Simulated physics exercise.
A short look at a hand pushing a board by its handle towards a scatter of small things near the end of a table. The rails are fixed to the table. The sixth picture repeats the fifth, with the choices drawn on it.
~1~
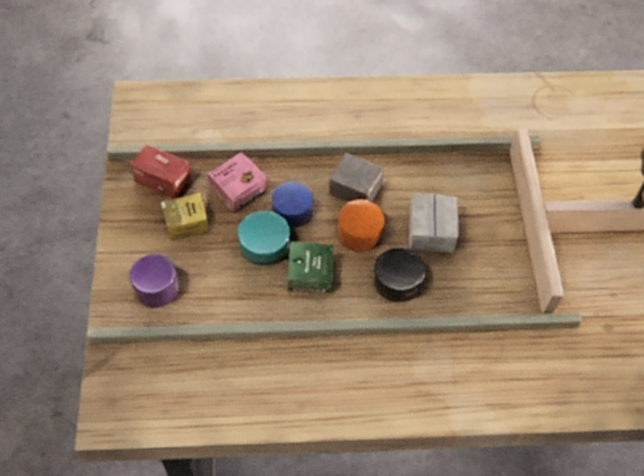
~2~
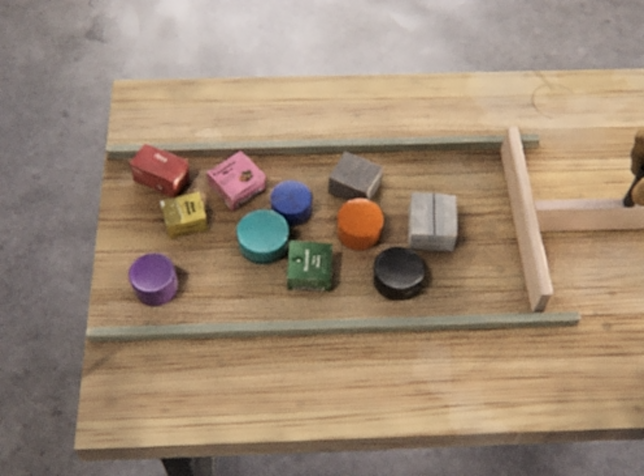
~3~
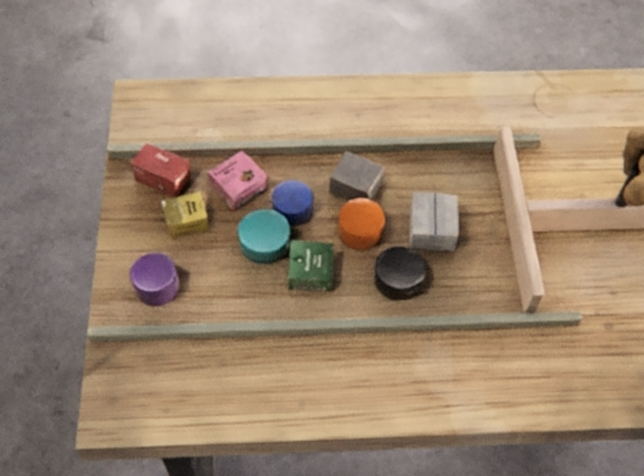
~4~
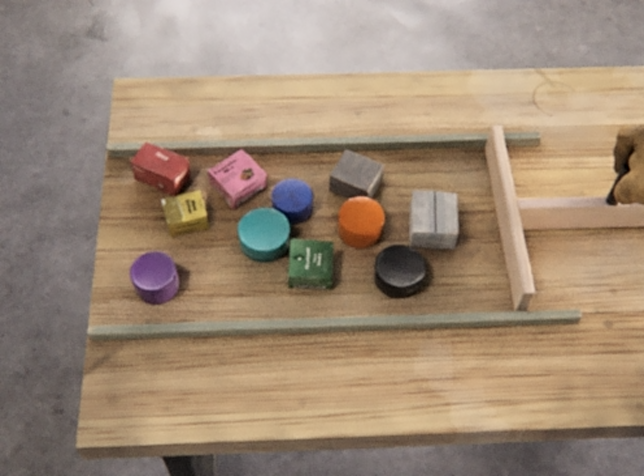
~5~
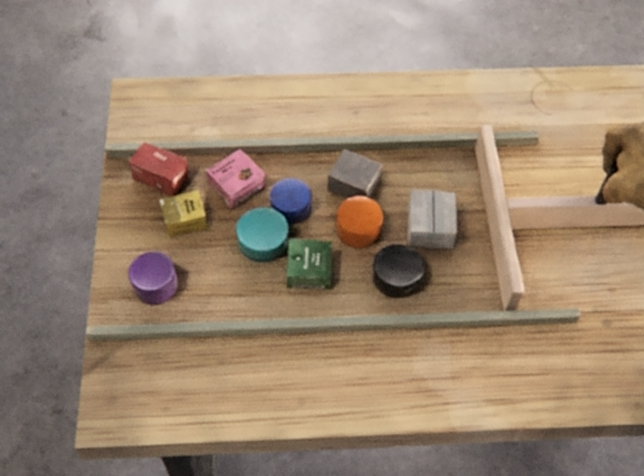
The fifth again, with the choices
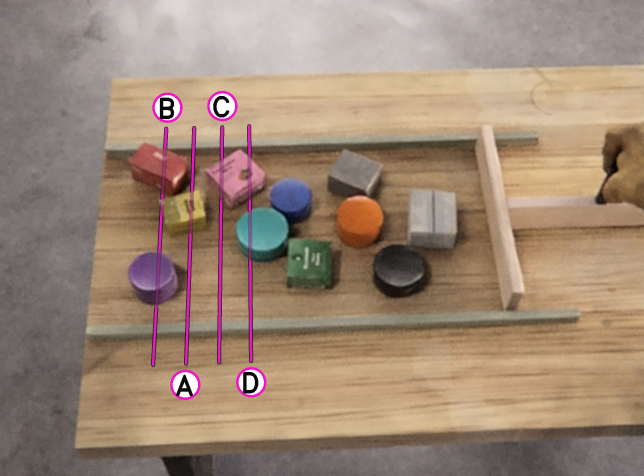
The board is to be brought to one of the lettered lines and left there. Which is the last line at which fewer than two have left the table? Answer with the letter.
C.
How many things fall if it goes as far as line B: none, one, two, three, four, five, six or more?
By then, six or more.
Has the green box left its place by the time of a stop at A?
Yes.
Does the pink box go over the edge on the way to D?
No.
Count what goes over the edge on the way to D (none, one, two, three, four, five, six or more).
In all, none.
On the marked copy, A at (190, 236); B at (160, 237); C at (221, 235); D at (250, 234).
With C. Early on, board (401, 207); black jar (373, 272); orange pot (324, 223).
Further on, board (300, 210); red packet (149, 167); purple jar (146, 283).
At the end, board (223, 212); red packet (109, 163); purple jar (99, 304); none fallen.
As for the rest, A drops four; B drops eight; D is within the limit but short.
